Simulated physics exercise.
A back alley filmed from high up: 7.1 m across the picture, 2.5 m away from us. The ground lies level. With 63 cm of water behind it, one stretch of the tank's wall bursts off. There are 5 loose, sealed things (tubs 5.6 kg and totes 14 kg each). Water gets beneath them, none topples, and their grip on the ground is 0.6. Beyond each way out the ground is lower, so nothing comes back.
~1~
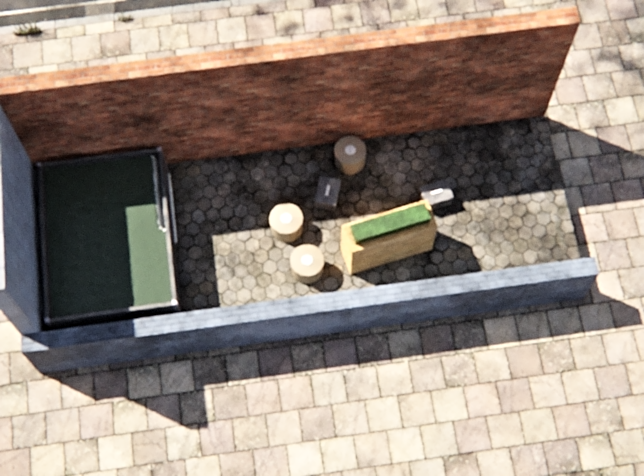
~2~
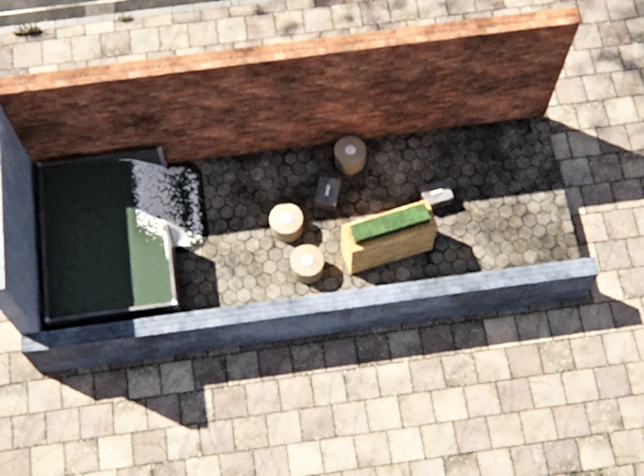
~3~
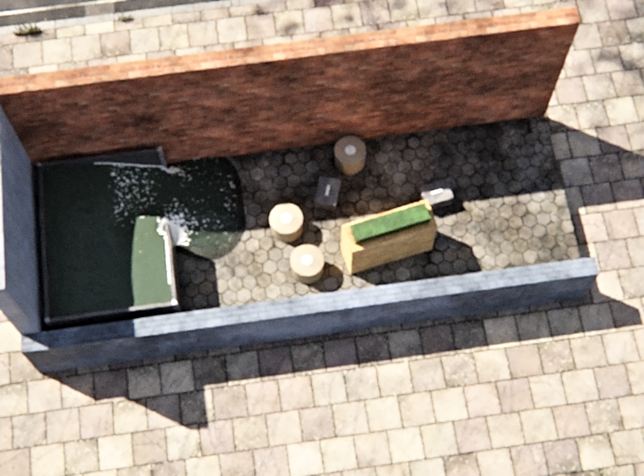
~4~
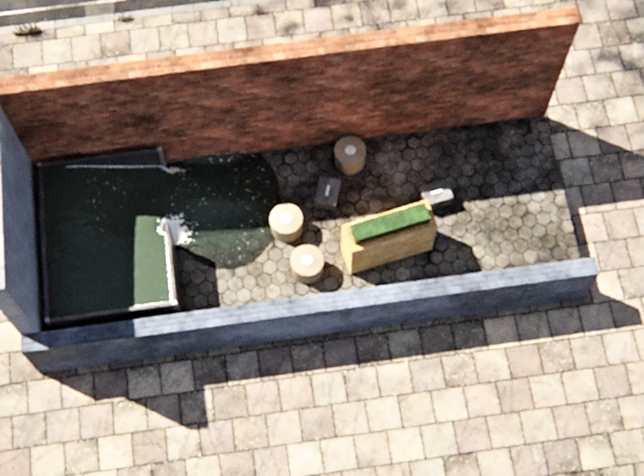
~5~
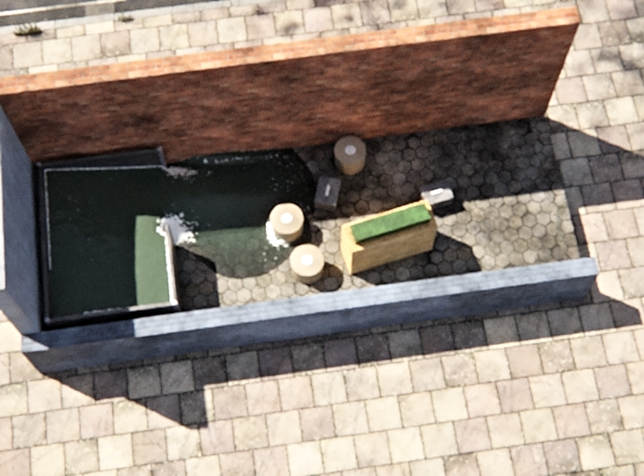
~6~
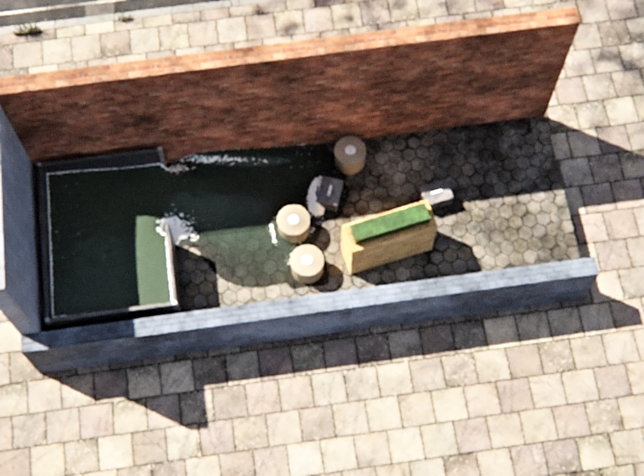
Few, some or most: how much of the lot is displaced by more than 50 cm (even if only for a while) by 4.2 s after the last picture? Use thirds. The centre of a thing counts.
Share: Two thirds or above.
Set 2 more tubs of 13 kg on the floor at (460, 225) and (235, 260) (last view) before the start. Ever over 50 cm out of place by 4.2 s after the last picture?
In turn: More, short of it.
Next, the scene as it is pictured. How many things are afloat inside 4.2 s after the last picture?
I count 1.
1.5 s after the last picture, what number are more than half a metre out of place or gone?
I count 5.
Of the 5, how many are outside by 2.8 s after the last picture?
By then 4.
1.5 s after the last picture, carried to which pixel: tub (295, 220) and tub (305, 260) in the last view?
Near (424, 186) and (348, 280).
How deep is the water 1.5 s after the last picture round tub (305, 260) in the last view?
About 9 cm.
Then, 0.4 s after the last picture 2 of 5 are over 50 cm from their spots; 1 afloat.
Then, 1.5 s after the last picture 5 of 5 are over 50 cm from their spots; 3 afloat.
Then, 2.8 s after the last picture 5 of 5 are over 50 cm from their spots; 1 afloat.
Then, 4.2 s after the last picture 5 of 5 are over 50 cm from their spots, and 5 have been at some point; 1 afloat.
